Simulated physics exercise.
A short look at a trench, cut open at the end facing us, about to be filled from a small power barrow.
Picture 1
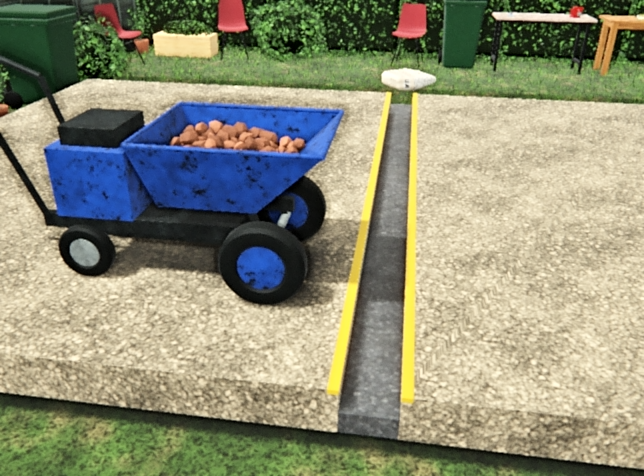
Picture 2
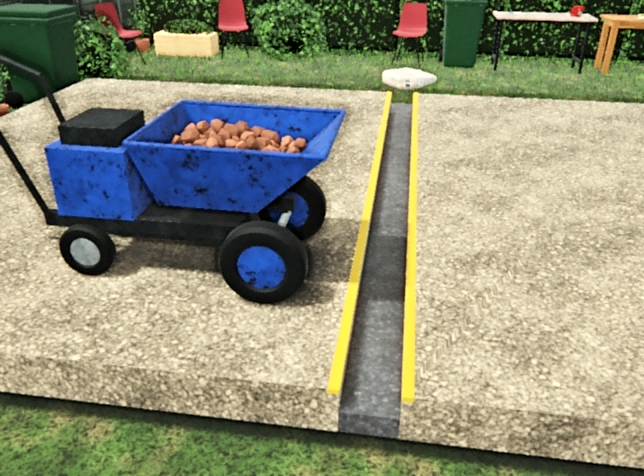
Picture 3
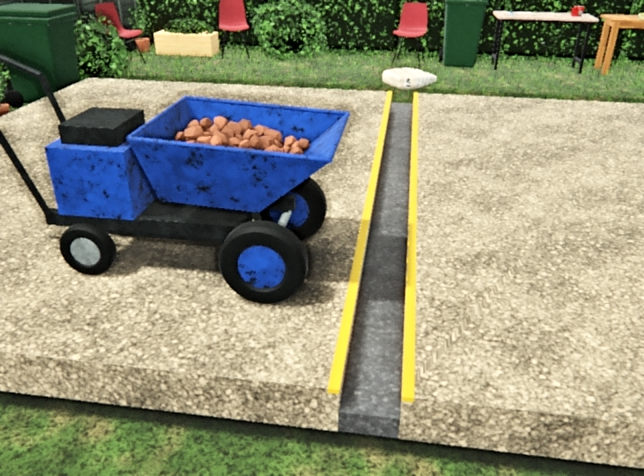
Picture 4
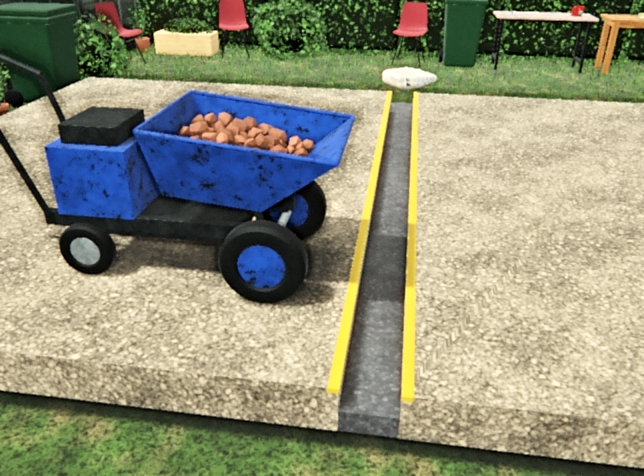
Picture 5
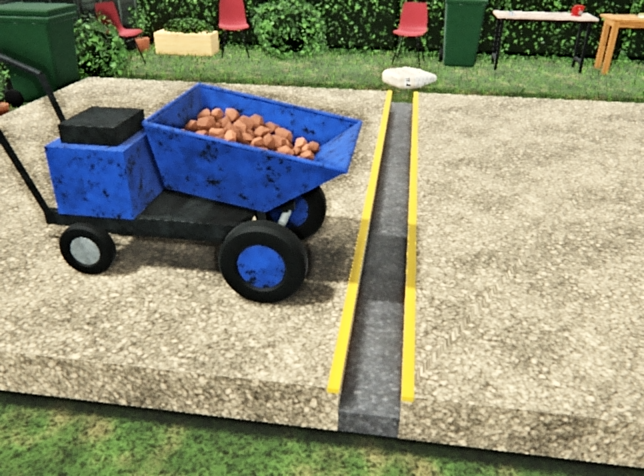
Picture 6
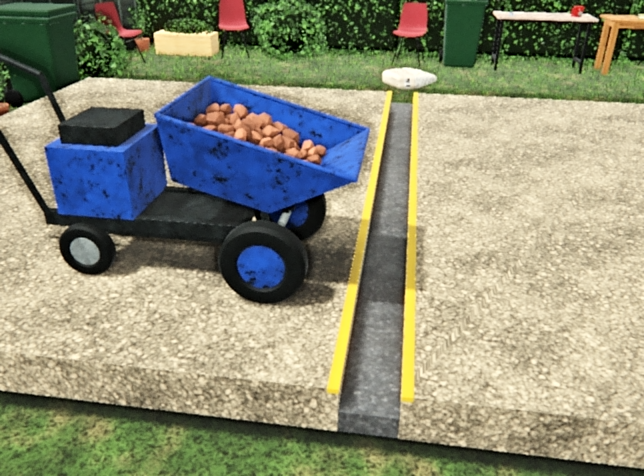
On a gravelly slab in a garden, a blue power barrow loaded with brown rubble stands left of a narrow, yellow-edged trench; its skip gradually tilts forward to the right, the lip lowering slightly while the wheels stay still.
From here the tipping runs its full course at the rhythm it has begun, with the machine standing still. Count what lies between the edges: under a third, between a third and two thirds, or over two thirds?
In the trench: Under a third.
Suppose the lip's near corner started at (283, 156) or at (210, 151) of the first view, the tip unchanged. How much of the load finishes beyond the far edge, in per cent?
First some 10, then 0 per cent.
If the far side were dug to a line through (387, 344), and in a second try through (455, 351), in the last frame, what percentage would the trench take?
First some 0, then 60 per cent.
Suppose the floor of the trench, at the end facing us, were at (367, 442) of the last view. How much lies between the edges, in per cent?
Near 20 %.
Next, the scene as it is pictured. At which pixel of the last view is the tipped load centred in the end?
Near (434, 272).
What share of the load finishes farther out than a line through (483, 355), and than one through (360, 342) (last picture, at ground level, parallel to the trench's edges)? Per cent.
Near 10 % and 60 %.
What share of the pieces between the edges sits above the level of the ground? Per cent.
About 0 per cent.
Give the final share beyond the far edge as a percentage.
It comes to 45 per cent or so.
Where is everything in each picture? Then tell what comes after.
Lip of the skip near (322, 158), level; top of the load near (213, 140), lumps of rubble; first edge of the trench near (342, 341); far edge near (409, 347), the trench under half as wide as the skip, and about half as deep as wide, in the first picture.
Lip of the skip near (325, 158), level; top of the load near (217, 147), in the second picture.
Lip of the skip near (329, 161), tipped barely; top of the load near (218, 137), in the third picture.
Lip of the skip near (336, 165), tipped a little; top of the load near (212, 139), in the fourth picture.
Lip of the skip near (345, 171), tipped a little; top of the load near (219, 135), in the fifth picture.
Lip of the skip near (355, 180), tipped clearly; top of the load near (227, 131); first edge of the trench near (342, 340); far edge near (409, 347), in the sixth picture.
Shortly afterwards, skip tipped steeply; the whole lot in the skip.
Next, skip tipped right over; the bulk in the skip; only a few in or heaped over the trench; a little beyond it.
Some moments later, skip tipped right over; near half in the skip; a little in or heaped over the trench; near half beyond it.
In the end, skip tipped right over; near half in the skip; a little in or heaped over the trench; near half beyond it.
